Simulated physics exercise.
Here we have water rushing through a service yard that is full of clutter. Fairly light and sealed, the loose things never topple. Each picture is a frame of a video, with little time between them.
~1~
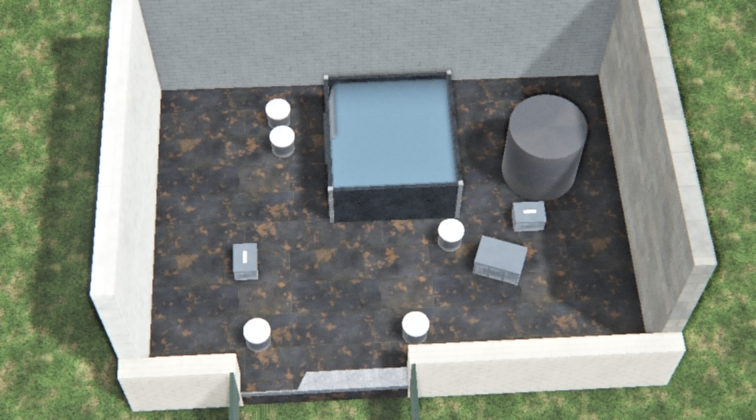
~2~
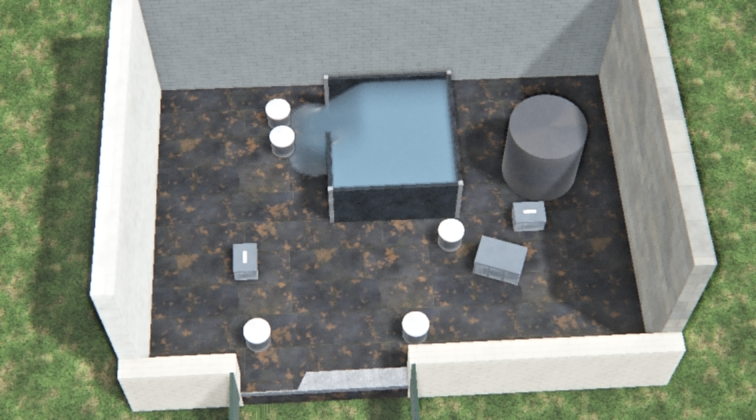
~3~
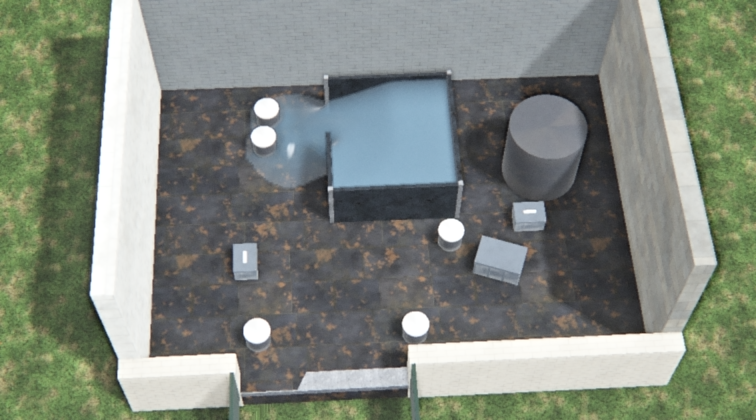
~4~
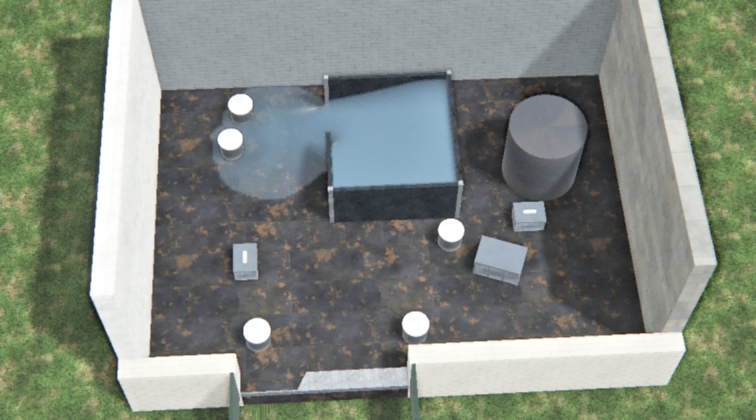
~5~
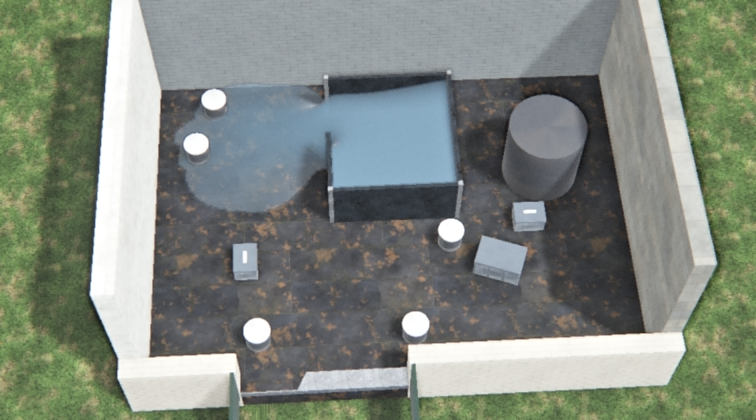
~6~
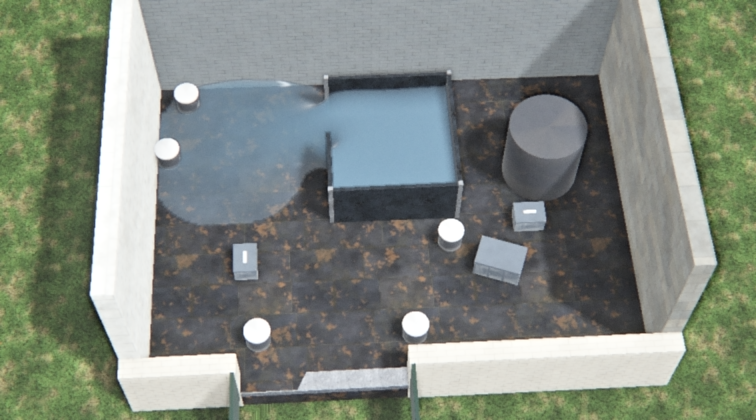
Water poured out of the left side of a square tank in a walled yard and spread across the dark floor, pushing two white pails leftward while the other objects stayed put.
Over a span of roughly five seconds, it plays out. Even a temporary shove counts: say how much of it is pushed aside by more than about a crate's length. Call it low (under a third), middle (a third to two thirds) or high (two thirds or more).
Middle.
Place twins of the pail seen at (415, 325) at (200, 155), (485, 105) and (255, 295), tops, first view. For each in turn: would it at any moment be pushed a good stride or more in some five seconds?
Listed in sequence, the answers are displaced a stride, remains nearby and displaced a stride.
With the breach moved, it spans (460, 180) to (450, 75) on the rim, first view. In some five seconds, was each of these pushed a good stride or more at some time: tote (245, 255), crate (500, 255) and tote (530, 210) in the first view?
In turn: Stayed short, cleared that distance, cleared that distance.
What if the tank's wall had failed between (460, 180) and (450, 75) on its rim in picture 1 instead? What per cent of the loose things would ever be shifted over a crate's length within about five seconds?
I'd say around 50 per cent.
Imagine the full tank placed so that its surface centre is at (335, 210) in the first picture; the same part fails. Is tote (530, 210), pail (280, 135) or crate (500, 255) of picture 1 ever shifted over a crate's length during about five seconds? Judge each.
Not far, Far enough, Not far.
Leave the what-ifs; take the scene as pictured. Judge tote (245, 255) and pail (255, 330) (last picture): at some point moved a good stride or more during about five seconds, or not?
Answer in sequence: The full distance; the full distance.
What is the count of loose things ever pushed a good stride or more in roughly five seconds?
I count 4.
A moment on, 2 of 8 are well off their spots; 2 afloat.
Next, 2 of 8 are well off their spots; 2 afloat.
Later, 4 of 8 are well off their spots; 2 afloat.
In the end, 4 of 8 are well off their spots, and 4 have been at some point; 0 afloat.
